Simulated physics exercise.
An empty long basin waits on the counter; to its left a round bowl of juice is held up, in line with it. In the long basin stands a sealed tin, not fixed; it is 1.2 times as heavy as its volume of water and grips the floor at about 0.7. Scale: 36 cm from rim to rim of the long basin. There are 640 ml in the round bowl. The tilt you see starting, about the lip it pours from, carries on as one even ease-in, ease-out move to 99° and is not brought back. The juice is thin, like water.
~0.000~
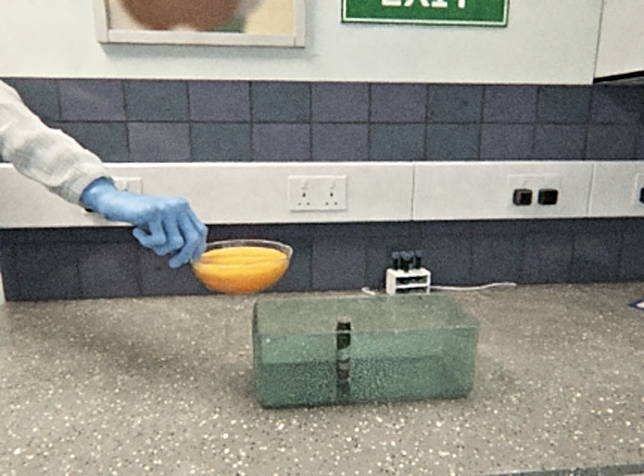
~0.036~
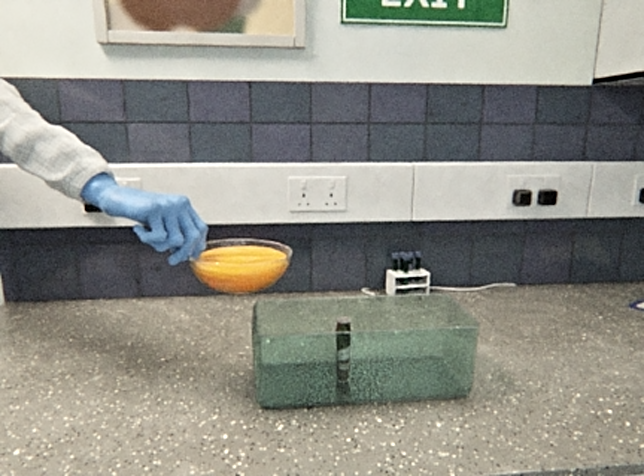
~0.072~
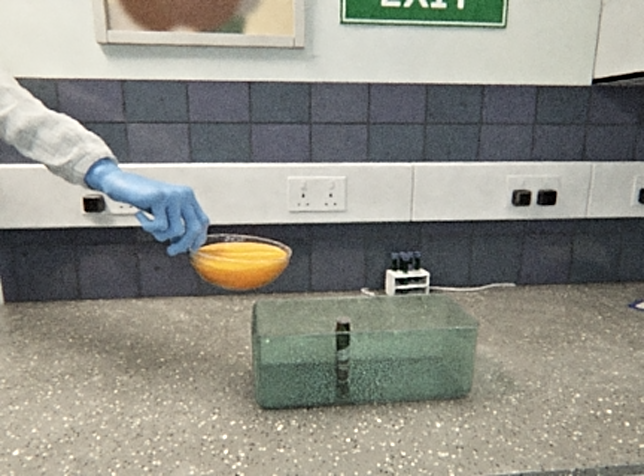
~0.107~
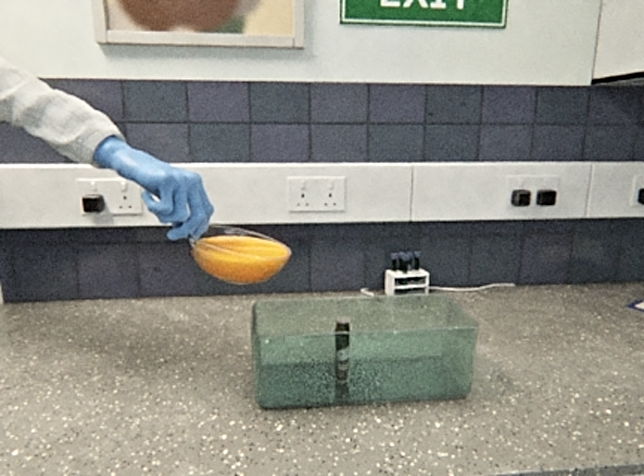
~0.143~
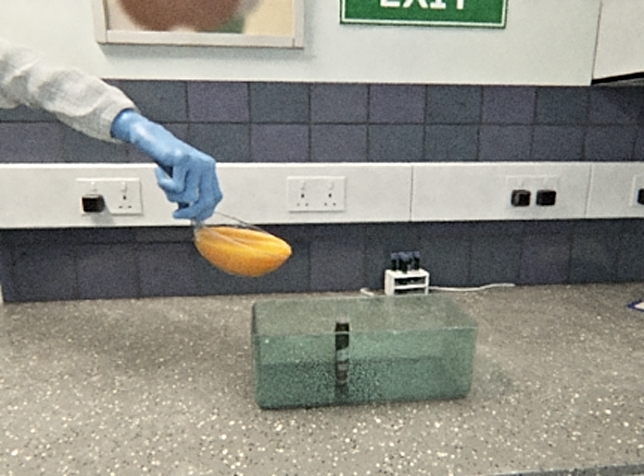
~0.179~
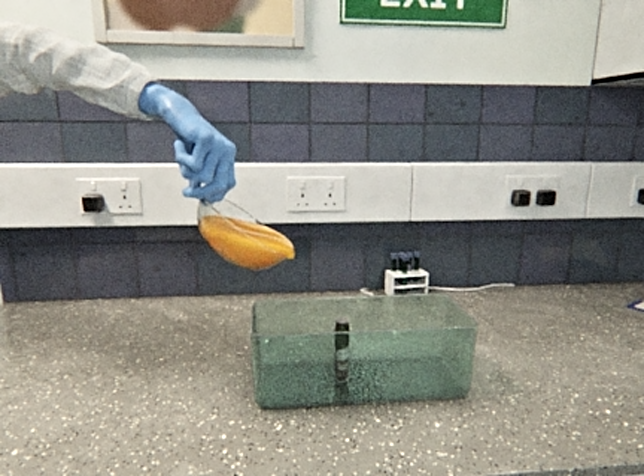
A blue-gloved hand held a round glass bowl of orange juice above and to the left of a long greenish basin on a speckled counter, then steadily tilted it toward the right.
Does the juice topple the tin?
The tin stays up.
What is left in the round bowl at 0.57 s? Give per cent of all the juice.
Near 0 in a hundred.
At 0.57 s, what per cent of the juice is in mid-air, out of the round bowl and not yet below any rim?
Near 4 in a hundred.
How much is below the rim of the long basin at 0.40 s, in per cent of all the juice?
About 12 per cent.
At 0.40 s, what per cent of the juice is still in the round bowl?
Near 14 in a hundred.
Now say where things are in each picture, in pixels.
Tilt 0°; pouring edge (292, 252); surface from (192, 259) to (289, 256); the long basin's rim runs from (254, 317) to (464, 309); the tin's top is at (344, 322), in the first picture.
Tilt 2°; pouring edge (291, 253); surface from (192, 258) to (288, 256), in the second picture.
Tilt 7°; pouring edge (291, 253); surface from (192, 253) to (288, 253), in the third picture.
Tilt 15°; pouring edge (290, 253); surface from (192, 244) to (289, 249), in the fourth picture.
Tilt 25°; pouring edge (289, 253); surface from (195, 231) to (284, 246); 3 per cent is over the edge, in the fifth picture.
Tilt 37°; pouring edge (289, 253); surface from (201, 216) to (272, 235); 7 per cent is over the edge, in the sixth picture.
By 0.40 s the tilt is 98° and 14 per cent is still to pour; the tin stands where it began.
By 0.57 s the tilt is 99° and 0 per cent is still to pour; the tin stands where it began.
By 0.74 s the tilt is 99° and 0 per cent is still to pour; the tin stands where it began.
By 0.93 s the tilt is 99° and 0 per cent is still to pour; the tin stands where it began.
At rest the tin stands where it began.
